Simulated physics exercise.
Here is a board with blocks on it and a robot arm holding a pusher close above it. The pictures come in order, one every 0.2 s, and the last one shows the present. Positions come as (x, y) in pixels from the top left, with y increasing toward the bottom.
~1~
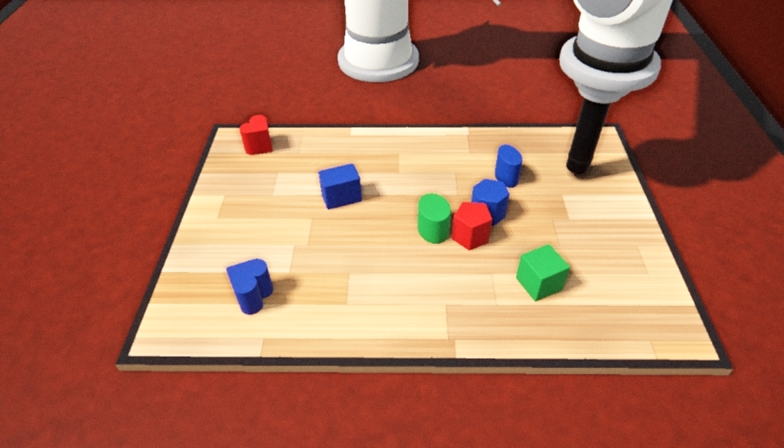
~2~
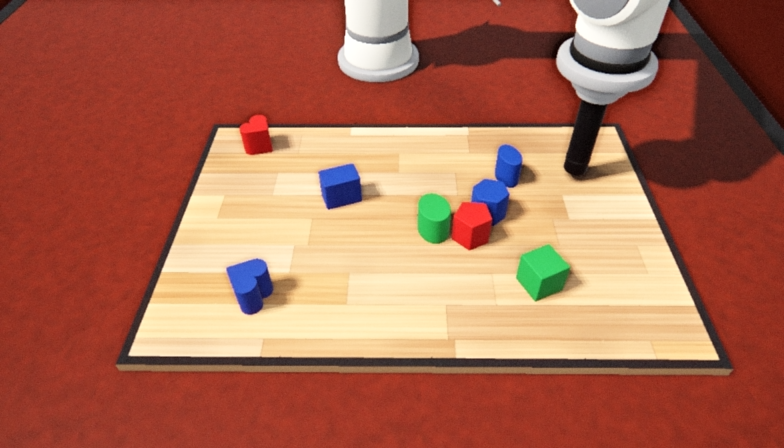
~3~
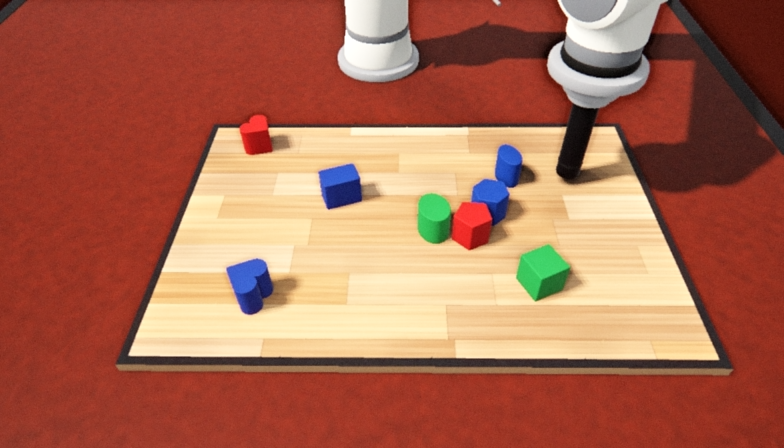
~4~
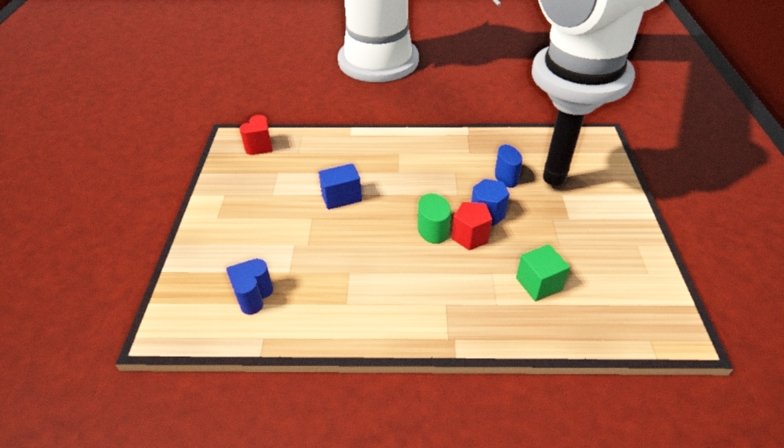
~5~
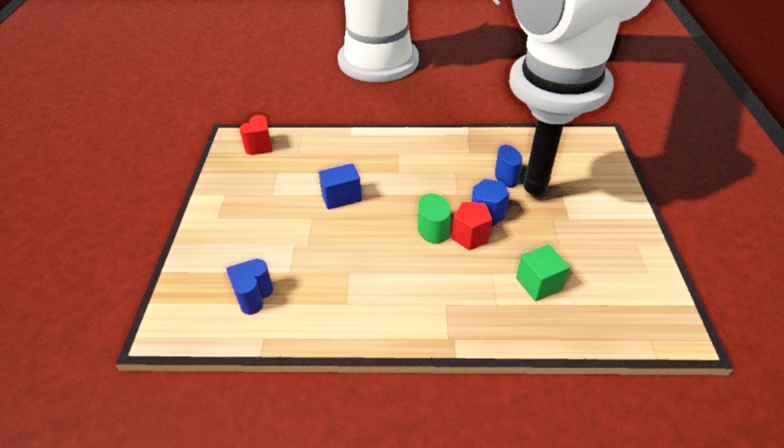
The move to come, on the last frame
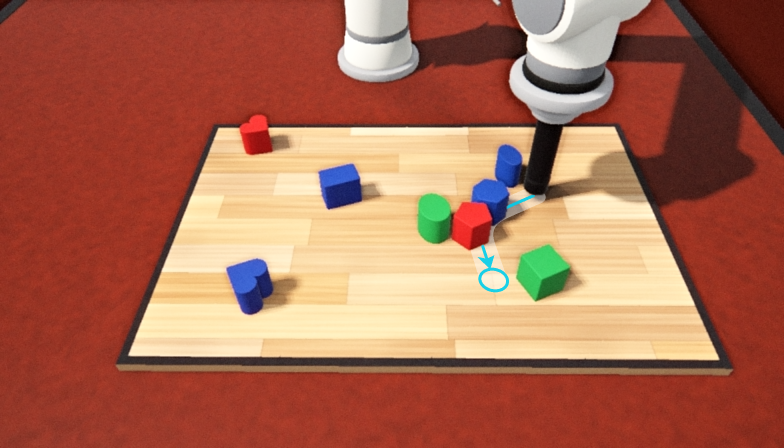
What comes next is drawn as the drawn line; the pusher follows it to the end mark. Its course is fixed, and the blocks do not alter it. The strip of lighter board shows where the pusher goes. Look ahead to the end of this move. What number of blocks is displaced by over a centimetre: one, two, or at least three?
Total: Three-plus.
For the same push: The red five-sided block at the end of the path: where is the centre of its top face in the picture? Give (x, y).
The middle of its top is at (457, 231).
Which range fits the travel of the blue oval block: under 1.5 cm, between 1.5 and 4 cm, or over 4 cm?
Range: Under 1.5 cm.
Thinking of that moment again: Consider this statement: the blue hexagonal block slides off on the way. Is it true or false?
True.
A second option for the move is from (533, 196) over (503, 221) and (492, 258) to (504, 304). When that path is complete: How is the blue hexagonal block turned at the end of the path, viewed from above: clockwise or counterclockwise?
From above, the turn goes clockwise.
The line goes from (533, 196) over (497, 212) and (481, 241) to (494, 280).
The first path, step by step. One third of the way, pusher at (497, 205); red five-sided block at (470, 217); blue hexagonal block at (472, 195).
Two thirds of the way, pusher at (482, 234); green oval block at (420, 207); red five-sided block at (460, 228), turned 20° anticlockwise; blue hexagonal block at (454, 201), turned 20° clockwise.
At the end, pusher at (495, 273); green oval block at (420, 207); red five-sided block at (457, 231); blue hexagonal block at (454, 201), turned 20° clockwise; blue oval block unmoved.
